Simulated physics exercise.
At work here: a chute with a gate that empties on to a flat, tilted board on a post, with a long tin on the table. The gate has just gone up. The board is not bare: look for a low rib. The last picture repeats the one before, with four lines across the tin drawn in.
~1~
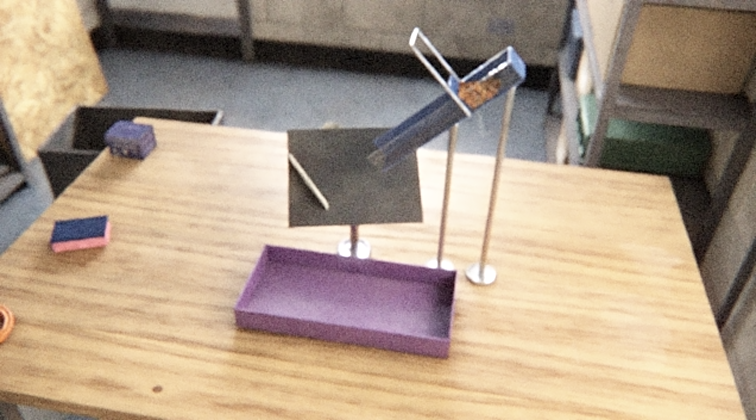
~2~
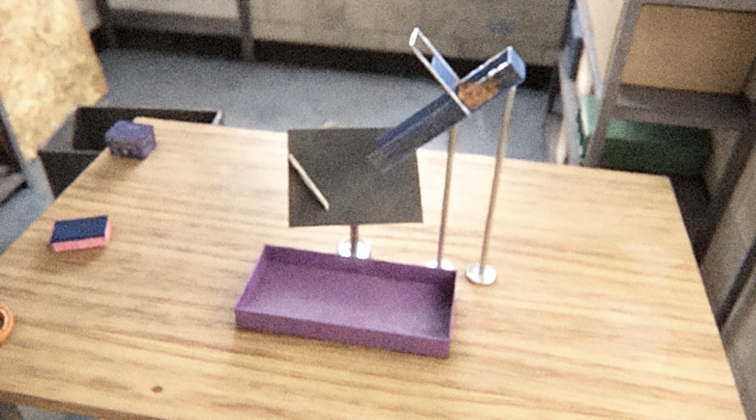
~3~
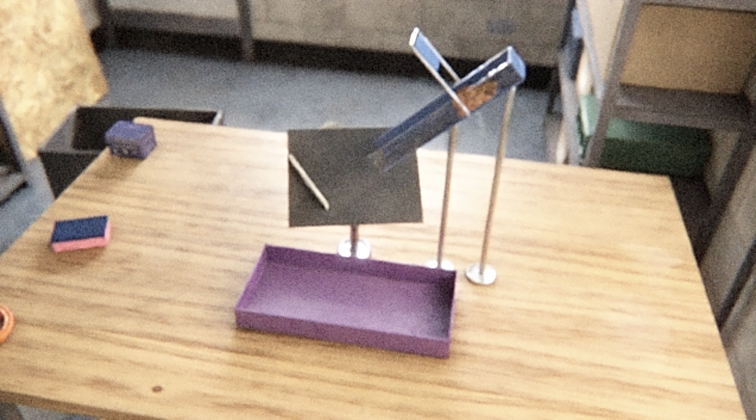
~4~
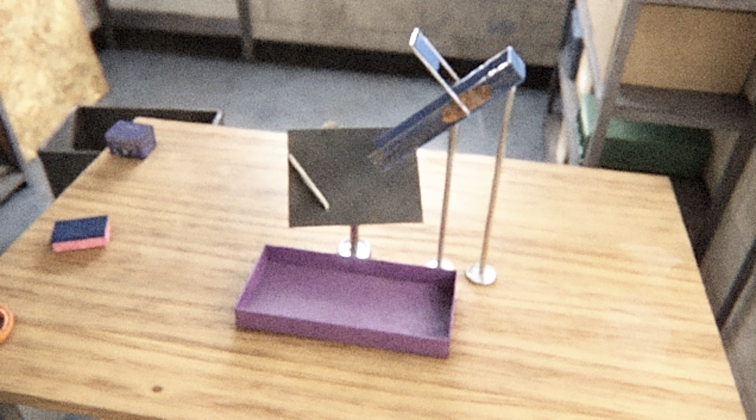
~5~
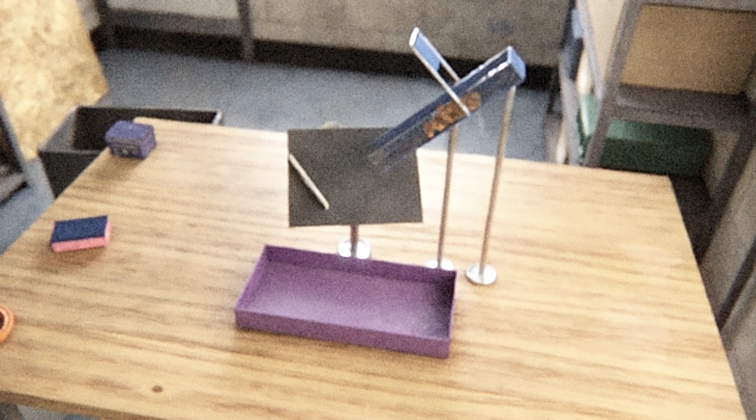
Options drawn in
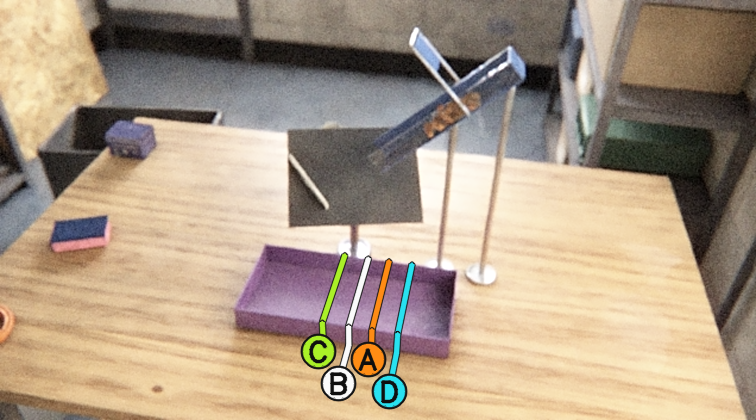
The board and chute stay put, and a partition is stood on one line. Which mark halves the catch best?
I would pick line C.
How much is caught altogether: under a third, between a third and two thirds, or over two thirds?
It is over two thirds.
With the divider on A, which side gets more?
More lands on the left.
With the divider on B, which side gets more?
The left side.
On the marked copy, line A crosses the front rim at (372, 329); line B crosses the front rim at (348, 325); line C crosses the front rim at (322, 321); line D crosses the front rim at (397, 333).
With A, of what is caught, every piece on the left of the divider, not one piece on the right.
With B, of what is caught, almost all on the left of the divider, about a tenth on the right.
With C, of what is caught, roughly half on the left of the divider, roughly half on the right.
With D, of what is caught, every piece on the left of the divider, not one piece on the right.
